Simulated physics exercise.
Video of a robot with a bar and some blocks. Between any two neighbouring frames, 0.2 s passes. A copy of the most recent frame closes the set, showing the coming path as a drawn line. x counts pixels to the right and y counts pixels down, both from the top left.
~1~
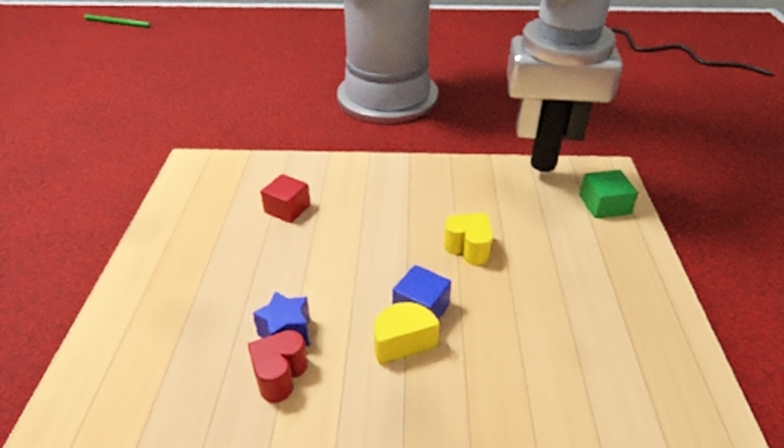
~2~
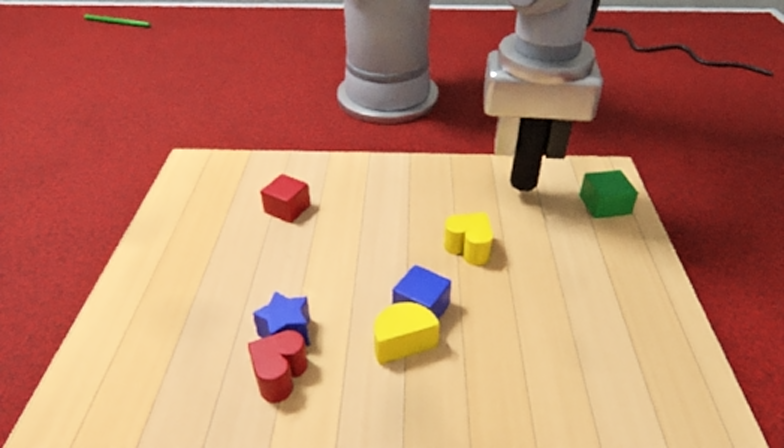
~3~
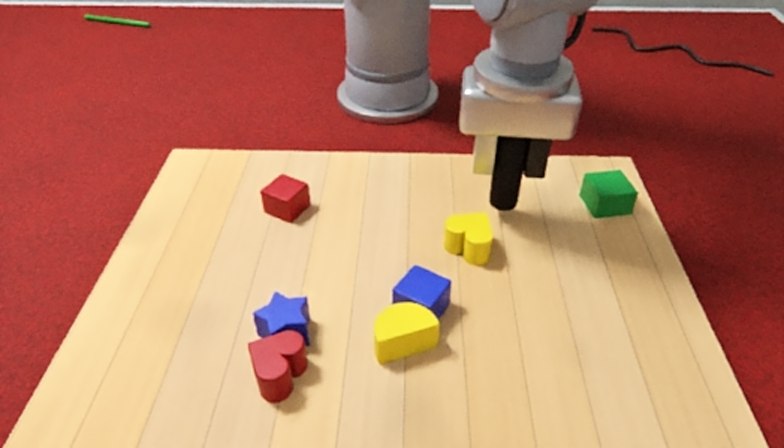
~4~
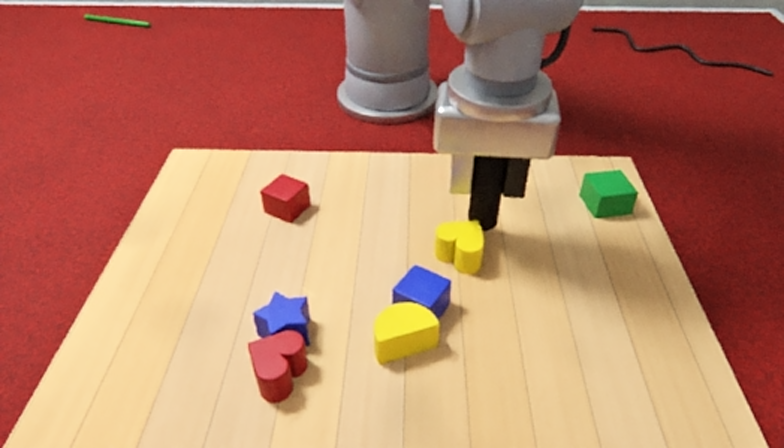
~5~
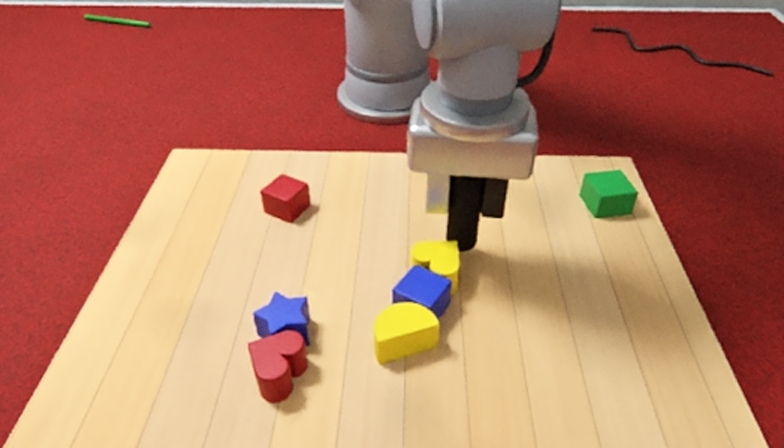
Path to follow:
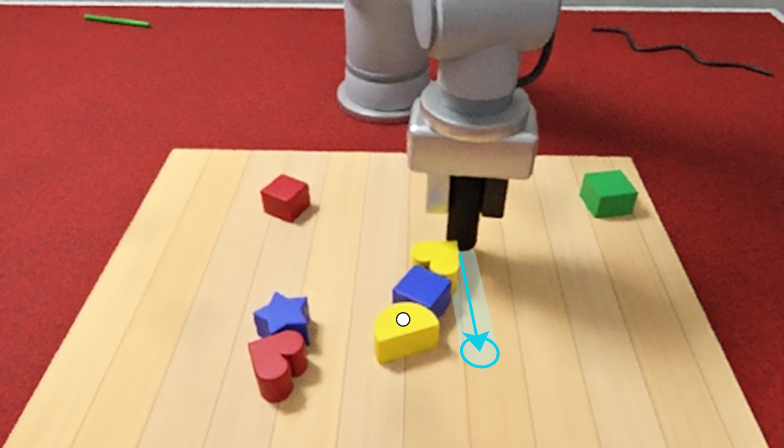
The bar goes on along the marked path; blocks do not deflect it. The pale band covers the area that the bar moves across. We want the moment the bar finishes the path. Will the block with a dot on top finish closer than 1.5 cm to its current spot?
Answer: No.
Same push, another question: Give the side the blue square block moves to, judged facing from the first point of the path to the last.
It shifts to the right.
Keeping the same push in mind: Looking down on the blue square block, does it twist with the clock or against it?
It makes a counterclockwise turn.
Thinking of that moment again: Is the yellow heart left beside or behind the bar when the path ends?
Yes
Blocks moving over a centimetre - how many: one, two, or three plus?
The number of blocks that move over 1 cm is three or more.
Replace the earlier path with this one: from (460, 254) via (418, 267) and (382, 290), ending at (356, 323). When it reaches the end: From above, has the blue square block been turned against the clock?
In short: Yes.
Path on the board, straight from (460, 254) to (480, 352); the dot is on the yellow half-round block.
What follows on the original path. One third of the way, bar (467, 272); yellow half-round block (383, 341); blue square block (399, 306), turned 15° anticlockwise; yellow heart (432, 273), turned 40° clockwise.
Two thirds of the way, bar (474, 304); yellow half-round block (380, 345); blue square block (389, 308), turned 25° anticlockwise; yellow heart (433, 278), turned 85° clockwise.
At the end, bar (482, 340); yellow half-round block (380, 345); blue square block (389, 308), turned 25° anticlockwise; yellow heart (433, 278), turned 85° clockwise.
